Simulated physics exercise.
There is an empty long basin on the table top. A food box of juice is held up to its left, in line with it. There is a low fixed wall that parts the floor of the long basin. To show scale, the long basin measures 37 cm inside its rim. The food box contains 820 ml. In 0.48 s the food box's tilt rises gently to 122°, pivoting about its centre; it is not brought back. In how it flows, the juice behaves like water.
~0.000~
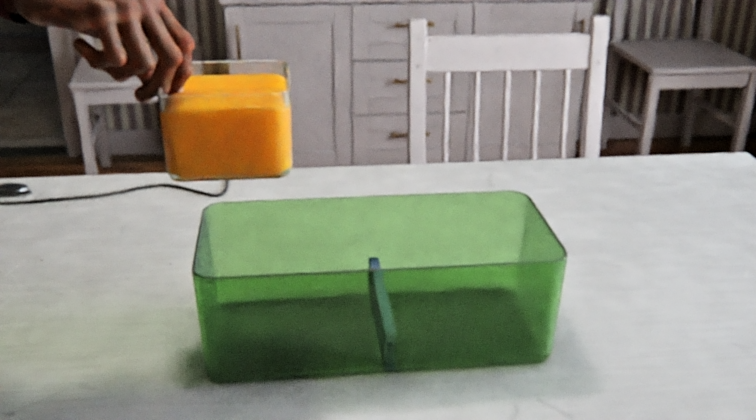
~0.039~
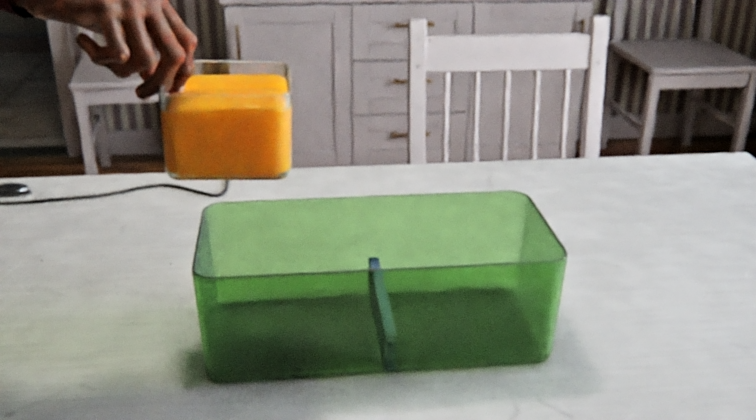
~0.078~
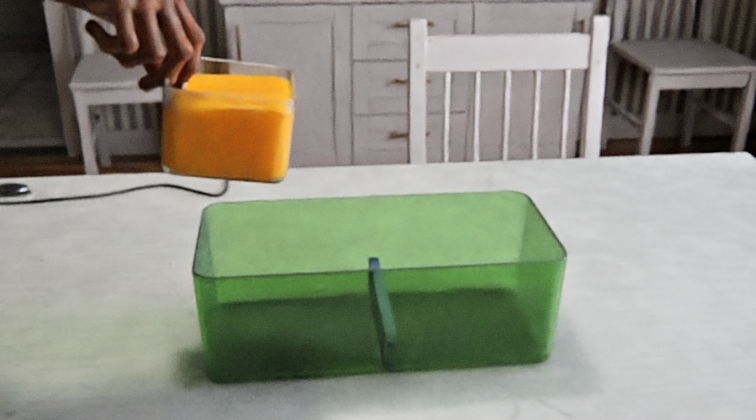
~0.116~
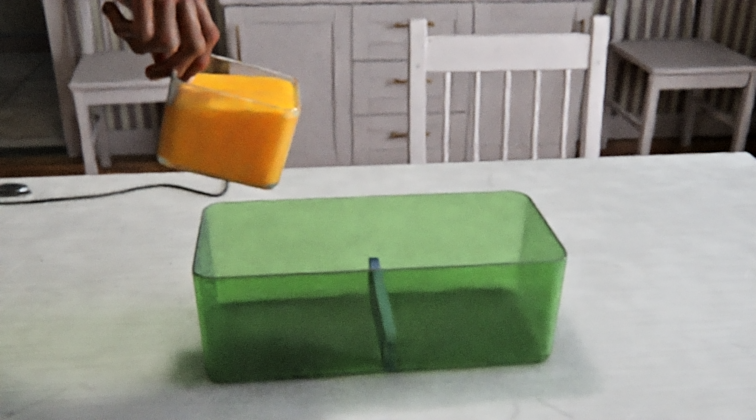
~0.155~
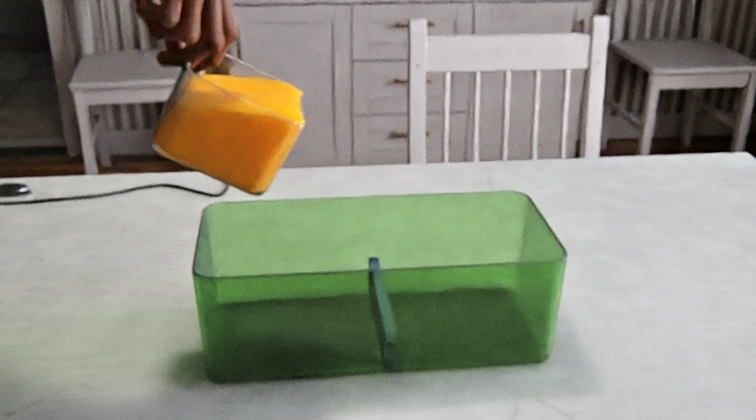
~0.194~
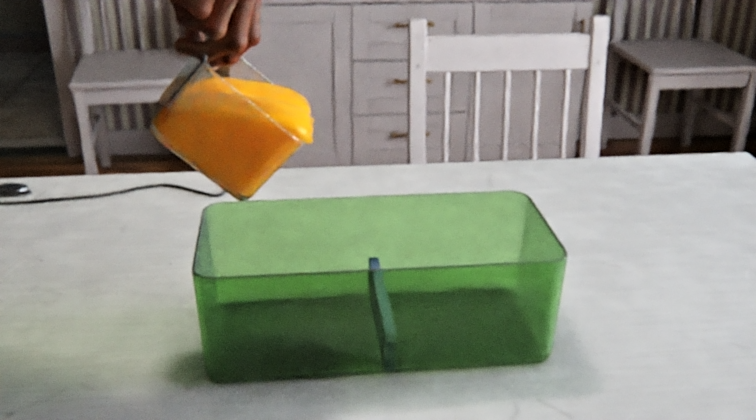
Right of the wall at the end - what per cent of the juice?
Near 15 per cent.
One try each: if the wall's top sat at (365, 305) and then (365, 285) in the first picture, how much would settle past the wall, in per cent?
I'd put it at about 40 per cent for the first and about 20 per cent for the second.
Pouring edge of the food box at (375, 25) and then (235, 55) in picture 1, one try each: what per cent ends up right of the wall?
Try 1: Approx. 85 %; try 2: Approx. 15 %.
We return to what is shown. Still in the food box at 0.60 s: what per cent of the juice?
Near 1 percent, more or less.
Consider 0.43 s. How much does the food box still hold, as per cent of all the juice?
Around 16 percent.
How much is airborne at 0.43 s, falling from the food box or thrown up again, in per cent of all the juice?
Around 34 in a hundred.
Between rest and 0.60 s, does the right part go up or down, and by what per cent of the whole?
I'd say it grows by some 10.
After 0.43 s the tilt is 119° and 17 per cent is still to pour, 47 is left of the wall and 3 right of it.
After 0.60 s the tilt is 122° and 1 per cent is still to pour, 85 is left of the wall and 5 right of it.
After 0.78 s the tilt is 122° and 0 per cent is still to pour, 81 is left of the wall and 13 right of it.
After 0.98 s the tilt is 122° and 0 per cent is still to pour, 82 is left of the wall and 15 right of it.
In the end 81 per cent lies left of the wall, 15 right of it and 3 outside.
